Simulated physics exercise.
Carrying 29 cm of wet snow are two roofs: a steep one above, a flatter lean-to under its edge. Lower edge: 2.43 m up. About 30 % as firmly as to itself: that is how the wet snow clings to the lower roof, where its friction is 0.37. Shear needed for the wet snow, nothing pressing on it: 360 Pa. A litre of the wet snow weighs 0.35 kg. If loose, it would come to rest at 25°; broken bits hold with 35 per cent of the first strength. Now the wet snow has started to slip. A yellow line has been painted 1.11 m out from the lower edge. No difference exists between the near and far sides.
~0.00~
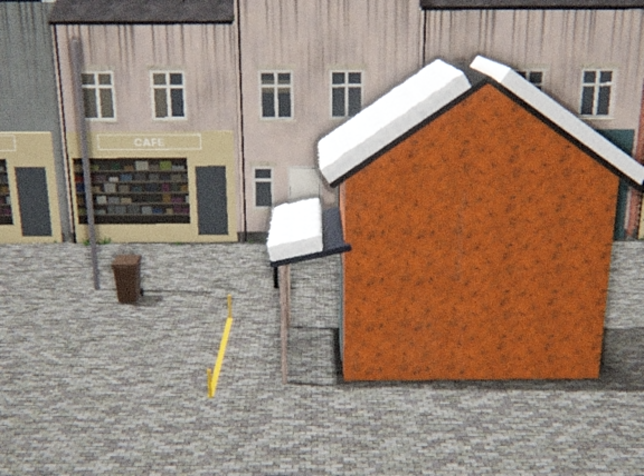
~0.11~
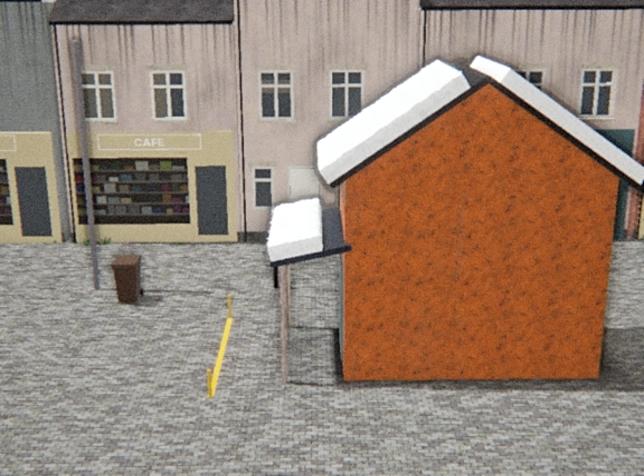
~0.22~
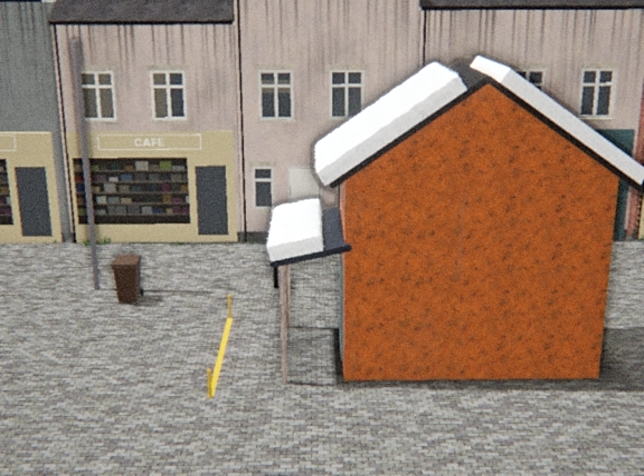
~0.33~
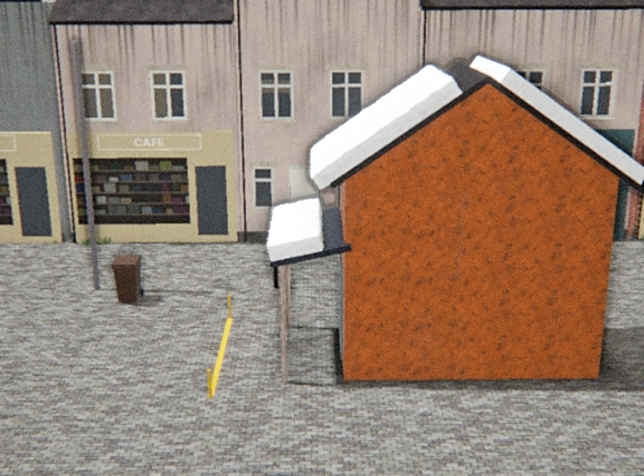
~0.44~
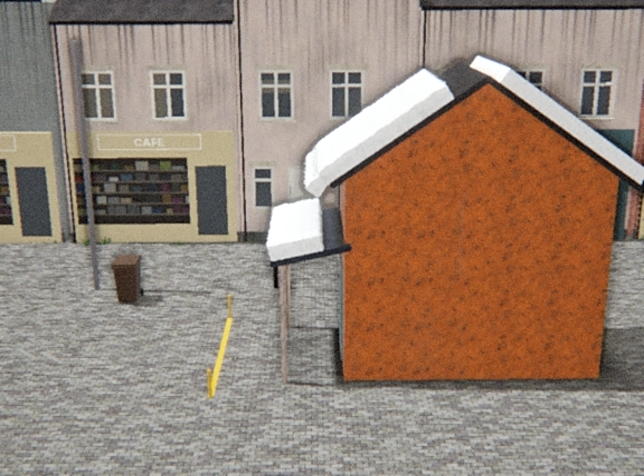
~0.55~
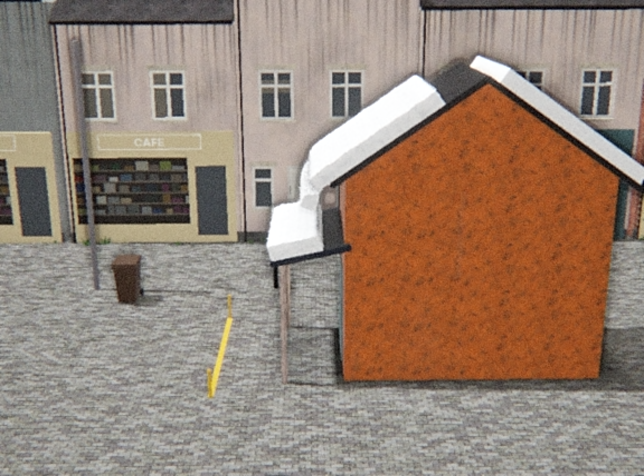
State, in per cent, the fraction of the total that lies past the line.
59 per cent.
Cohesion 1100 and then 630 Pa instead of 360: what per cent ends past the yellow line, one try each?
Try one gives 55 per cent, try two gives 60 per cent.
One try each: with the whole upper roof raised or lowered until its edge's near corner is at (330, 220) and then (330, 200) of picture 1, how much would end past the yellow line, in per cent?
In that order: 65 %, 65 %.
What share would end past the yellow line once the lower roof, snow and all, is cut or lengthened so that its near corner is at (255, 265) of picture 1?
About 65 %.
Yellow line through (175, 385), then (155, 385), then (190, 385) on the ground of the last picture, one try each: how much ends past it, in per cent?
In turn about 45 %, 40 %, 50 %.
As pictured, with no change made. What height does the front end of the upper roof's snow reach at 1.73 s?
0.0 m or thereabouts.
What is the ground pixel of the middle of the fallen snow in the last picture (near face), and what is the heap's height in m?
(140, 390), 0.2 m.
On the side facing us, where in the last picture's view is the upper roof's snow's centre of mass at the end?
I'd place it around (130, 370).
By 1.09 s, none is below the lower edge and 0 % is past the line.
By 1.73 s, 78 % is below the lower edge and 43 % is past the line.
By 2.36 s, 79 % is below the lower edge and 59 % is past the line.
By 3.00 s, 79 % is below the lower edge and 59 % is past the line.
By 3.10 s, at the end, 79 % is below the lower edge and 59 % is past the line.
